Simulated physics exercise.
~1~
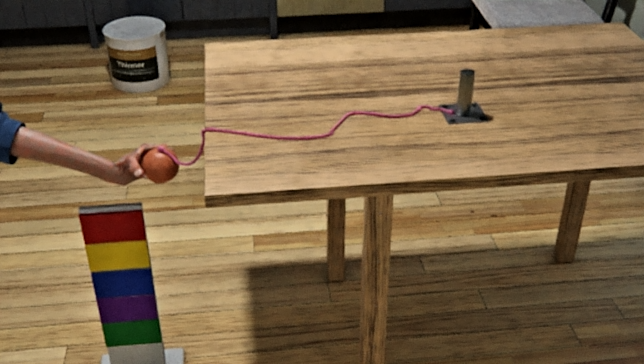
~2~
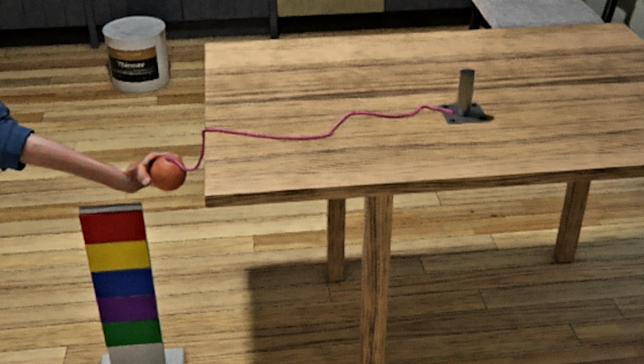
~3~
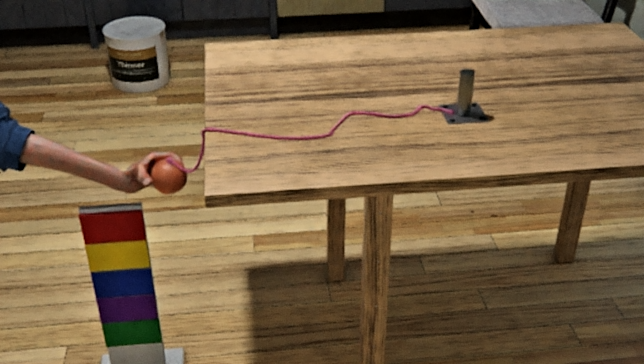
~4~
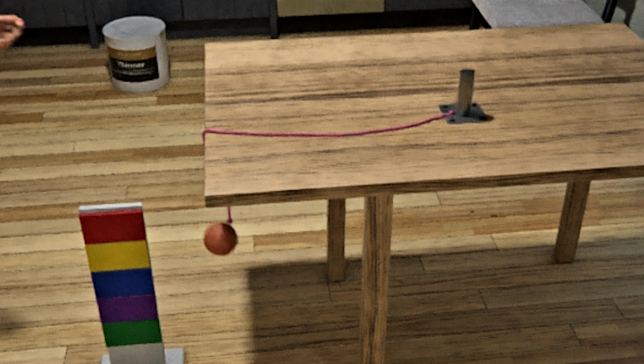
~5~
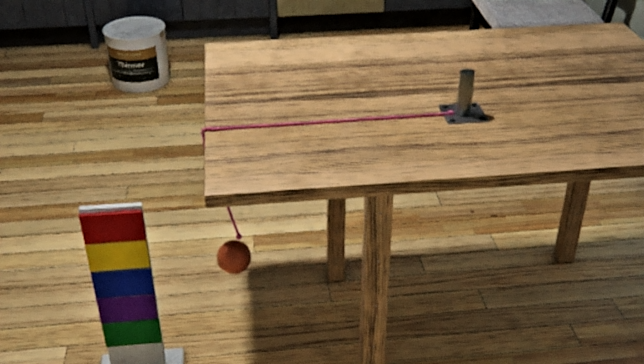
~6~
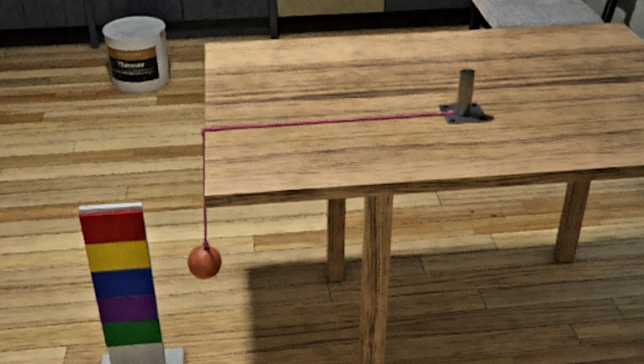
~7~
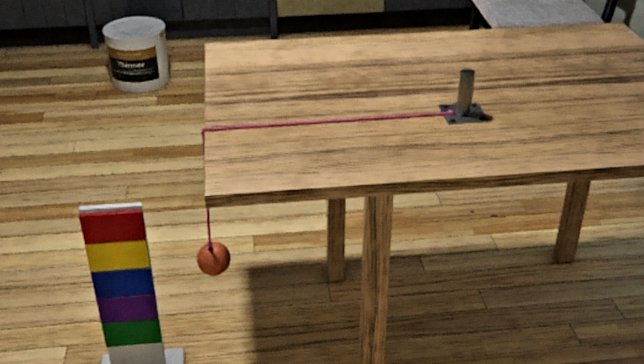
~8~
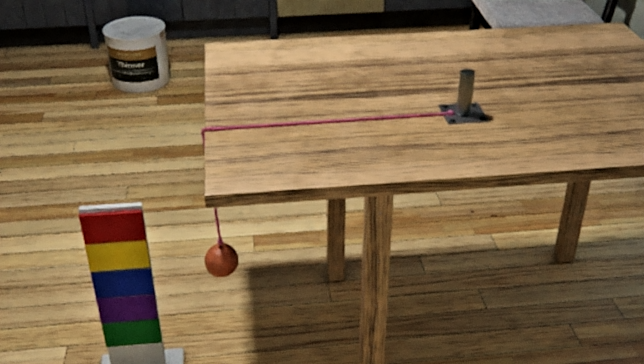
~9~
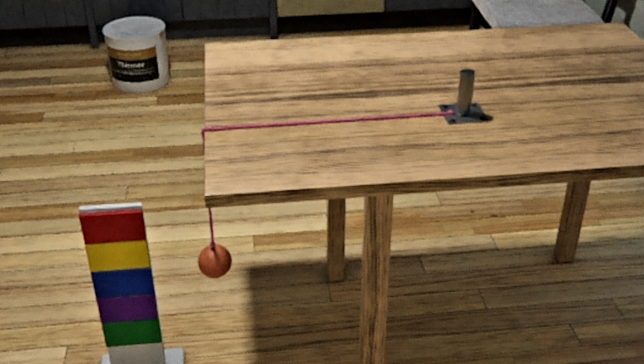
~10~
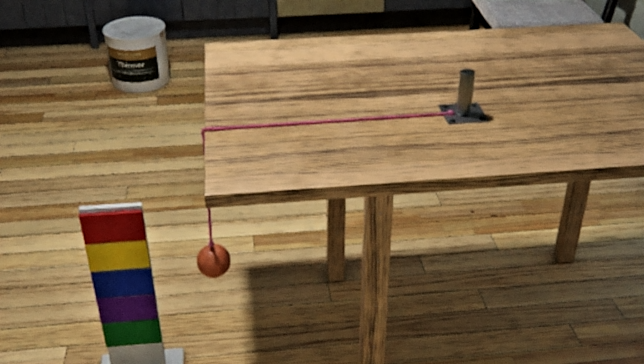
At a wooden table with a striped colour scale below its edge, a hand held an orange tied by a pink shoelace to a post, then let go; the orange dropped, swung briefly and hung still, level with the yellow band.
